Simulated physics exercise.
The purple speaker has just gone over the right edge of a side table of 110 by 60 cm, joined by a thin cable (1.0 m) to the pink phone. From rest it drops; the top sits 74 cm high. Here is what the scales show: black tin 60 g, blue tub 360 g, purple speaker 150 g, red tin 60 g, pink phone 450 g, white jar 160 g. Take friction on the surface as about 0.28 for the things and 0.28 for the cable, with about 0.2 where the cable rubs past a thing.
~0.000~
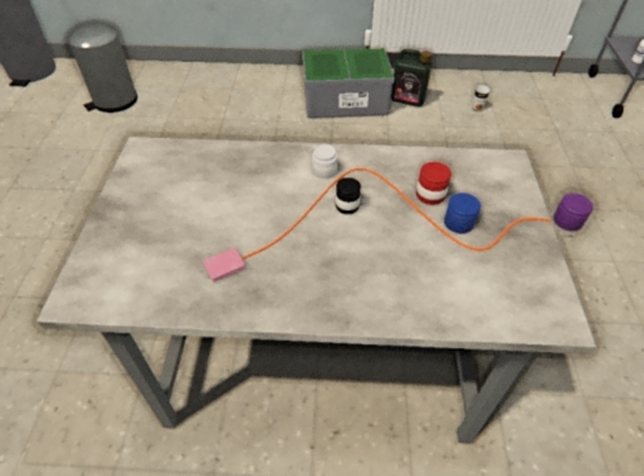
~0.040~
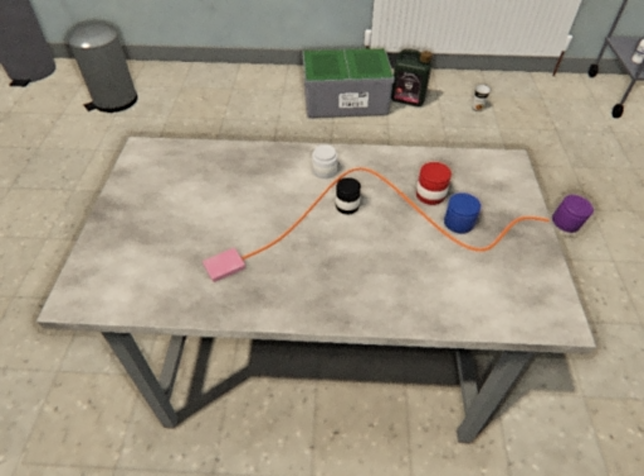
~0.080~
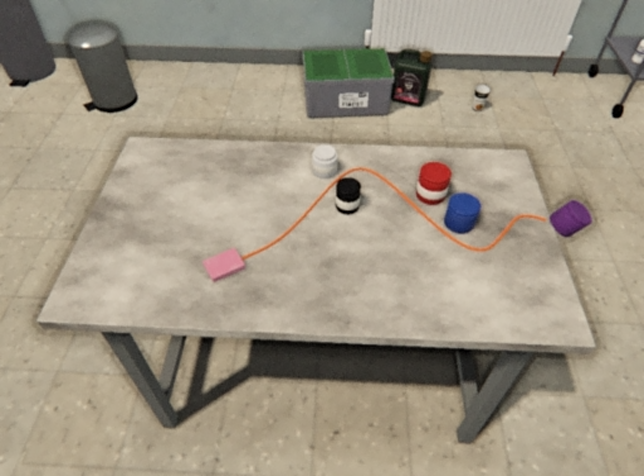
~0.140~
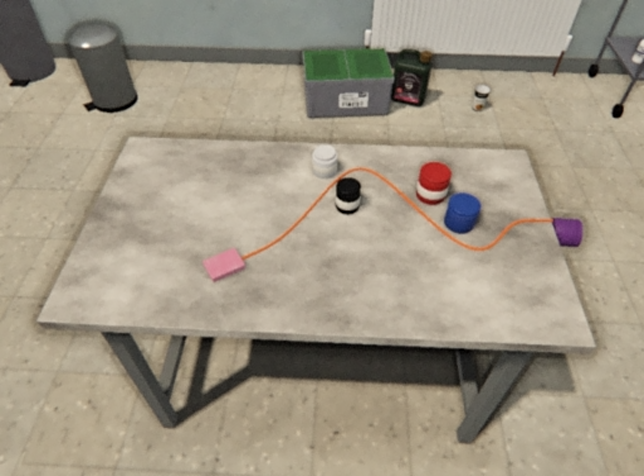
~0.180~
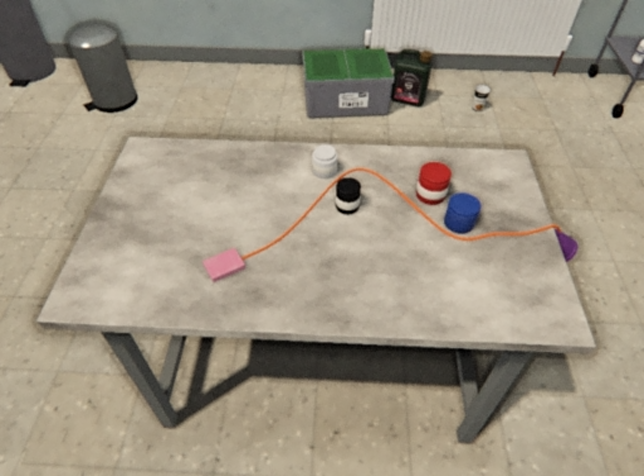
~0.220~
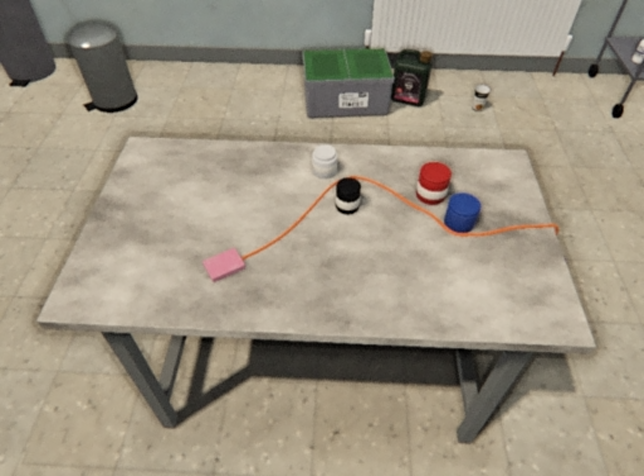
The purple speaker drops past the table's right edge, pulling the orange cable straighter behind it.
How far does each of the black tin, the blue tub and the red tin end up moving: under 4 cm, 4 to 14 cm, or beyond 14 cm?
Black tin - beyond 14 cm; blue tub - under 4 cm; red tin - under 4 cm.
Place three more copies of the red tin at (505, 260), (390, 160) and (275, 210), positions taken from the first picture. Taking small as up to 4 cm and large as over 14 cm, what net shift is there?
In that order we get a slight shift, a slight shift and a slight shift.
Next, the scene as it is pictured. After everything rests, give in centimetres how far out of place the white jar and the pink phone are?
In the end the white jar has moved about 0 cm, while the pink phone has moved about 6 cm.
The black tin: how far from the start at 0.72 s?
About: Black tin off the top.
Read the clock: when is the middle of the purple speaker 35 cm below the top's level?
Answer: 0.40 s on the clock.
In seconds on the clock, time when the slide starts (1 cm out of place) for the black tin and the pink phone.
Black tin 0.30 s; pink phone 0.44 s, roughly.
At 0.5 s, the cable's tail end at (251, 262); black tin 22 cm off its start, purple speaker over the edge, pink phone 2 cm off its start.
At 0.7 s, the cable's tail end at (266, 264); black tin over the edge, purple speaker over the edge, pink phone 5 cm off its start.
At 1.0 s, the cable's tail end at (269, 264); black tin over the edge, purple speaker over the edge, pink phone 6 cm off its start at (250, 262).
At 1.2 s, the cable's tail end at (269, 264); black tin over the edge, purple speaker over the edge, pink phone 6 cm off its start.
At 2.4 s, the cable's tail end at (269, 264); black tin over the edge, blue tub 0 cm off its start at (466, 203), red tin 0 cm off its start at (436, 171), purple speaker over the edge.
